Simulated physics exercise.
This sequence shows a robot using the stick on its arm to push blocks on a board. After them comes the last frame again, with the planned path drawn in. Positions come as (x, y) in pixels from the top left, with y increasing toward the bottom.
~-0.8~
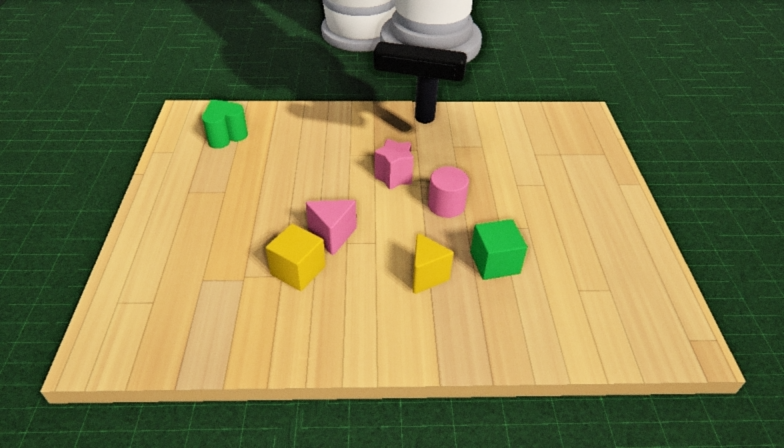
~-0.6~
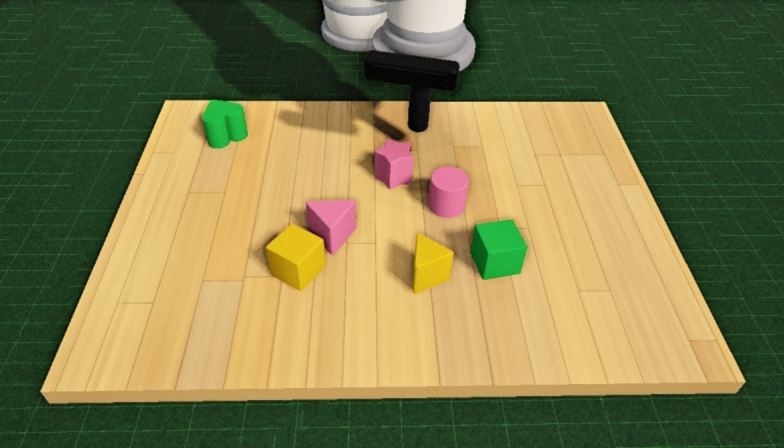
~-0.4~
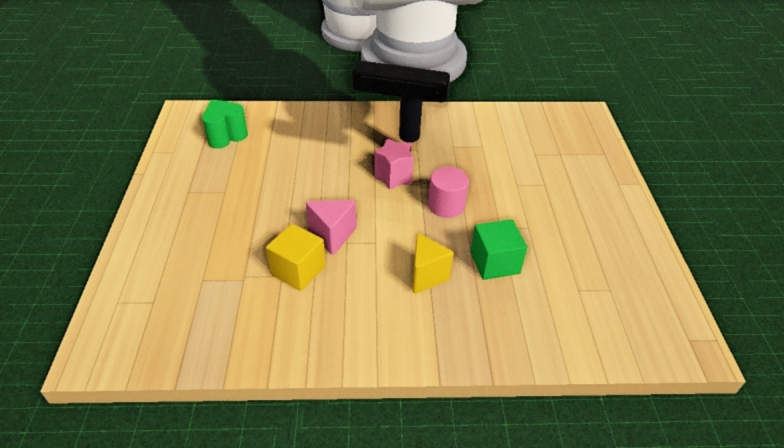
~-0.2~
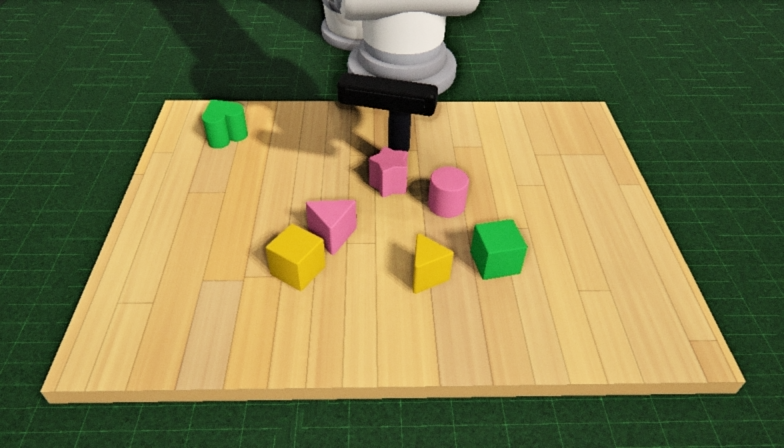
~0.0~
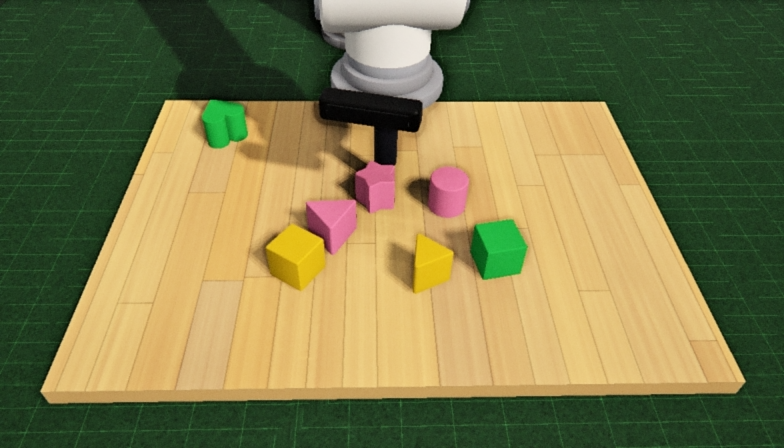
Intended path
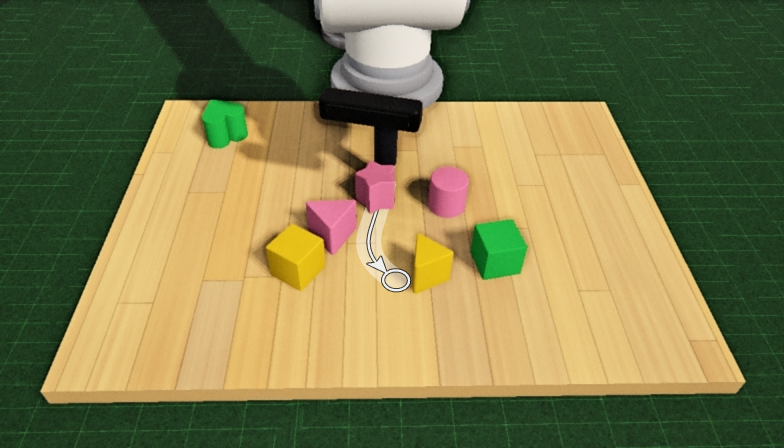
On a wooden board, a robot's black stick pushes a pink star-shaped block down and left.
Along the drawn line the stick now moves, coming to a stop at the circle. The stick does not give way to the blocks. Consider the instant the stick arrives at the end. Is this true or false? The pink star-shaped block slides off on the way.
That claim is true.
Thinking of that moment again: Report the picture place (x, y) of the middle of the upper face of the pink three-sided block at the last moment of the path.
It should be at about (319, 227).
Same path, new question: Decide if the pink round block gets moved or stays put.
Once the path is done, it remains where it sat before.
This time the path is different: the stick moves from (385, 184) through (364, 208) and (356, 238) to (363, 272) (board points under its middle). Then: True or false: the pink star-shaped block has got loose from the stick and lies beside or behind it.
The statement is incorrect.
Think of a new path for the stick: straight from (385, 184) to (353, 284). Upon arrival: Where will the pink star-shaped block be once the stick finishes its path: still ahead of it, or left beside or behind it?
In the end it is ahead.
Drawn move, from (385, 184) through (375, 214) and (369, 248) to (396, 280).
On the path given first. One third of the way, stick (375, 194); pink three-sided block (324, 215), turned 25° clockwise; pink star-shaped block (366, 206).
Two thirds of the way, stick (369, 229); yellow square piece (286, 246); pink three-sided block (319, 227), turned 90° clockwise; pink star-shaped block (360, 242).
At the end, stick (397, 260); yellow square piece (286, 246); pink three-sided block (319, 227), turned 90° clockwise; pink star-shaped block (363, 260), turned 40° clockwise; yellow three-sided block still; pink round block still.
